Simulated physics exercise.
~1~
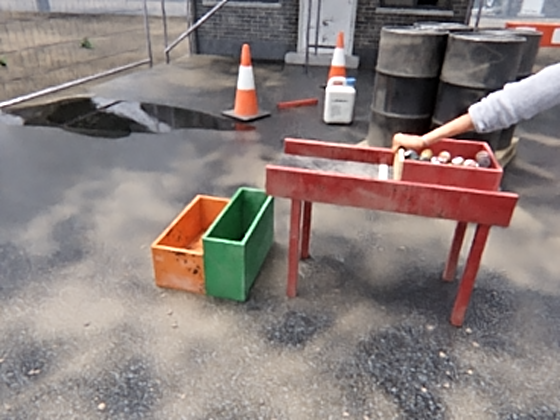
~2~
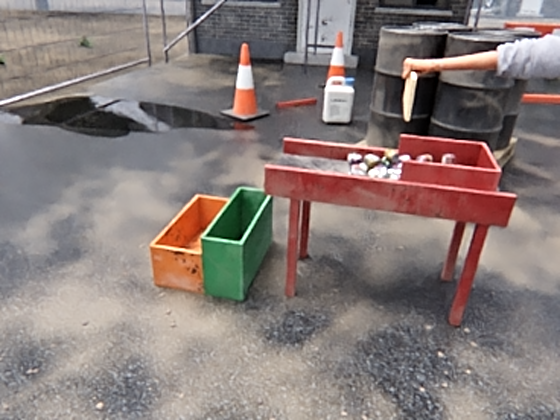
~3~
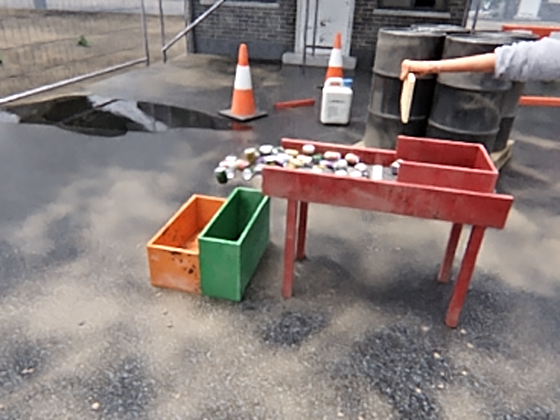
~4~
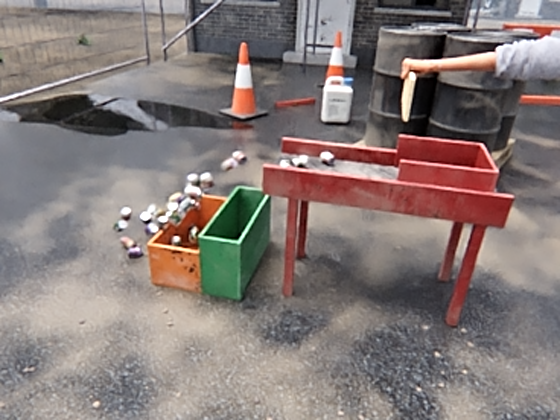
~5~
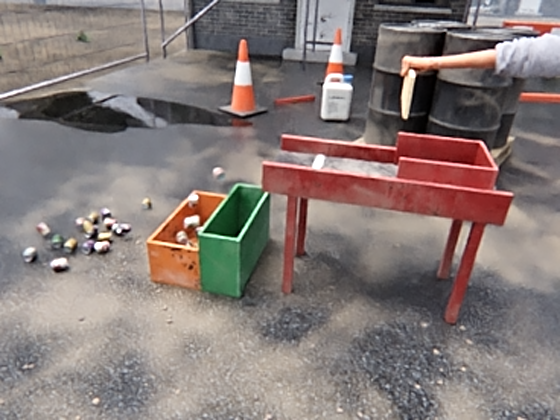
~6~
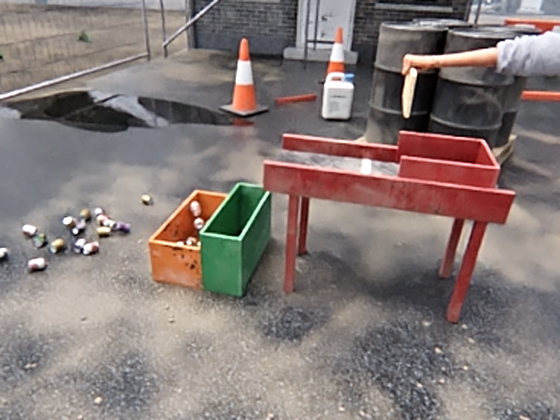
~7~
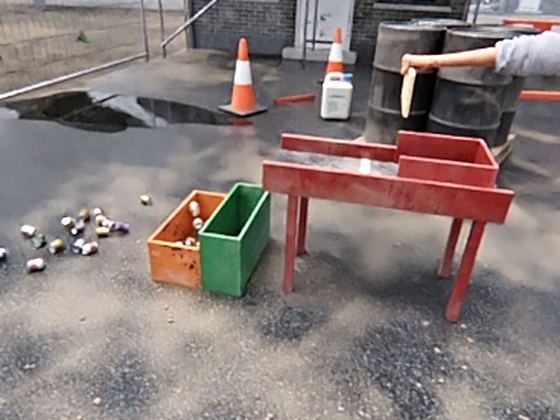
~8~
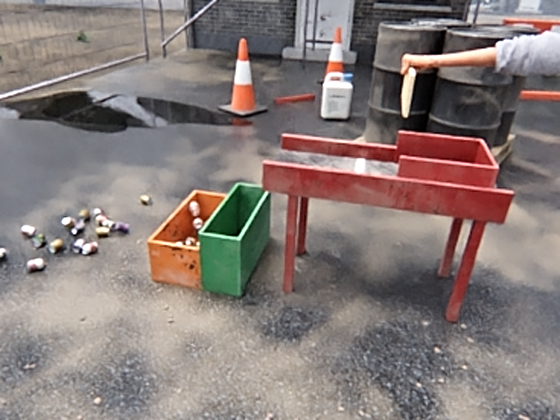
Small multicoloured cans sit in a red pen at the right end of a raised red trough, with a hand on the wooden gate holding them back. The hand lifts the gate and the cans spread leftward along the trough. They stream off its left end in a loose cluster, sailing over the green box. Some drop into the orange tub beyond it, while others fly past and tumble onto the wet ground. The last few leave the trough, and the scattered cans roll slightly before settling. Finally, cans lie still in the orange tub and on the ground to its left.
